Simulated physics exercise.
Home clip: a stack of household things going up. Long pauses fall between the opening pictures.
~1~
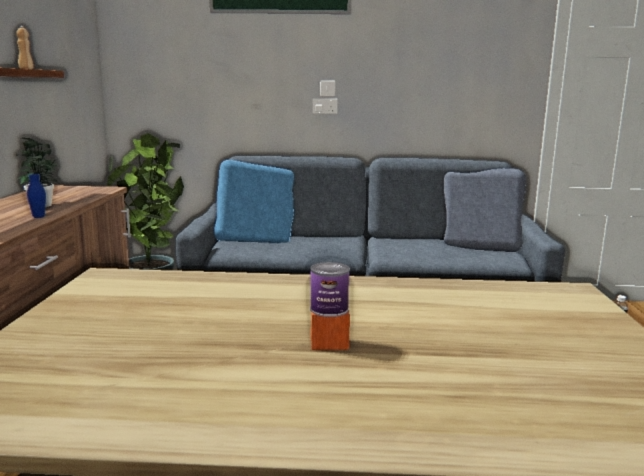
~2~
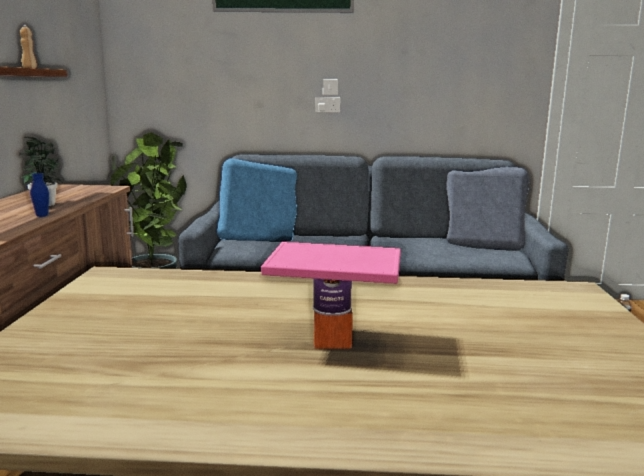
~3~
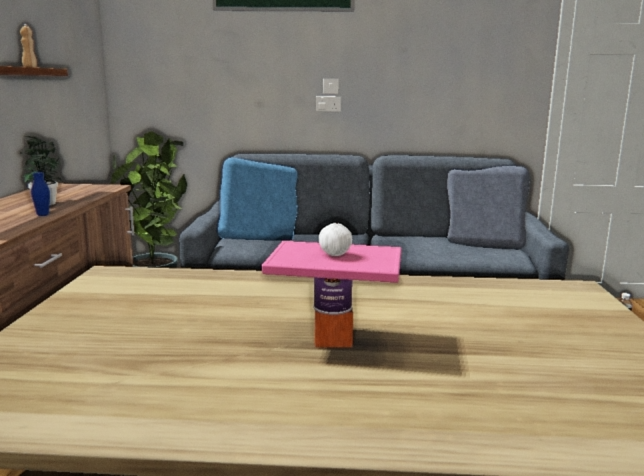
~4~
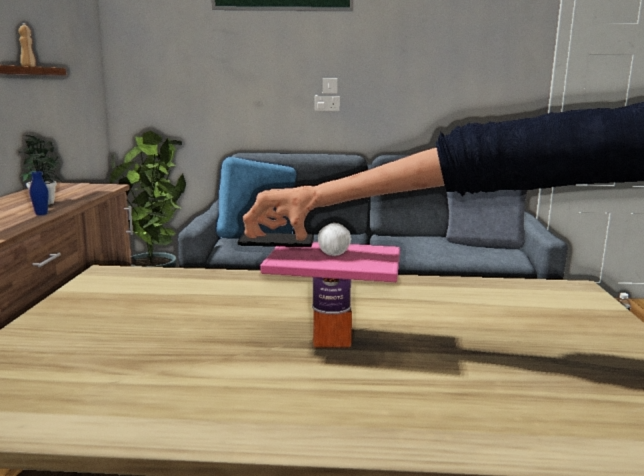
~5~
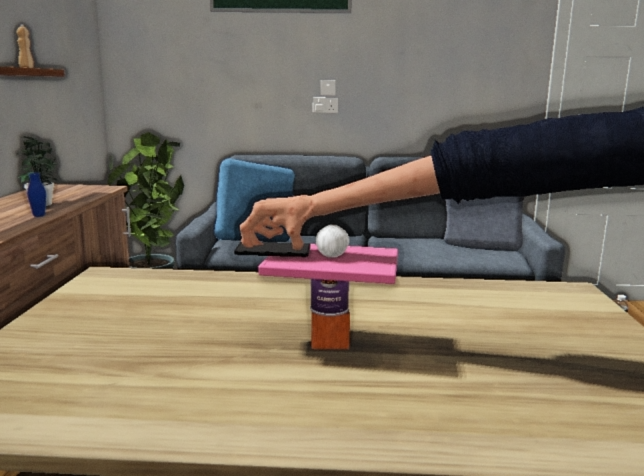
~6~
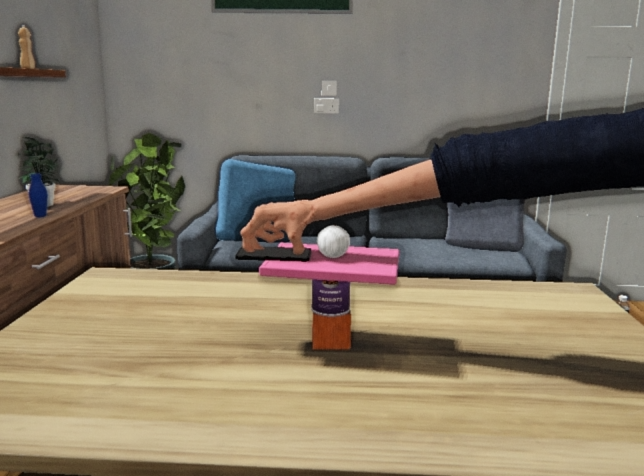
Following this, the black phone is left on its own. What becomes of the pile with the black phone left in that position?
Most likely the pile will stay as built.
Then, 0.40 s past the last view, nothing moves.
Then, 1.20 s past the last view, black phone resting near (274, 255).
Finally, all 5 still in place. Final places as the last picture's camera would see them, black phone near (273, 255). The pile holds.
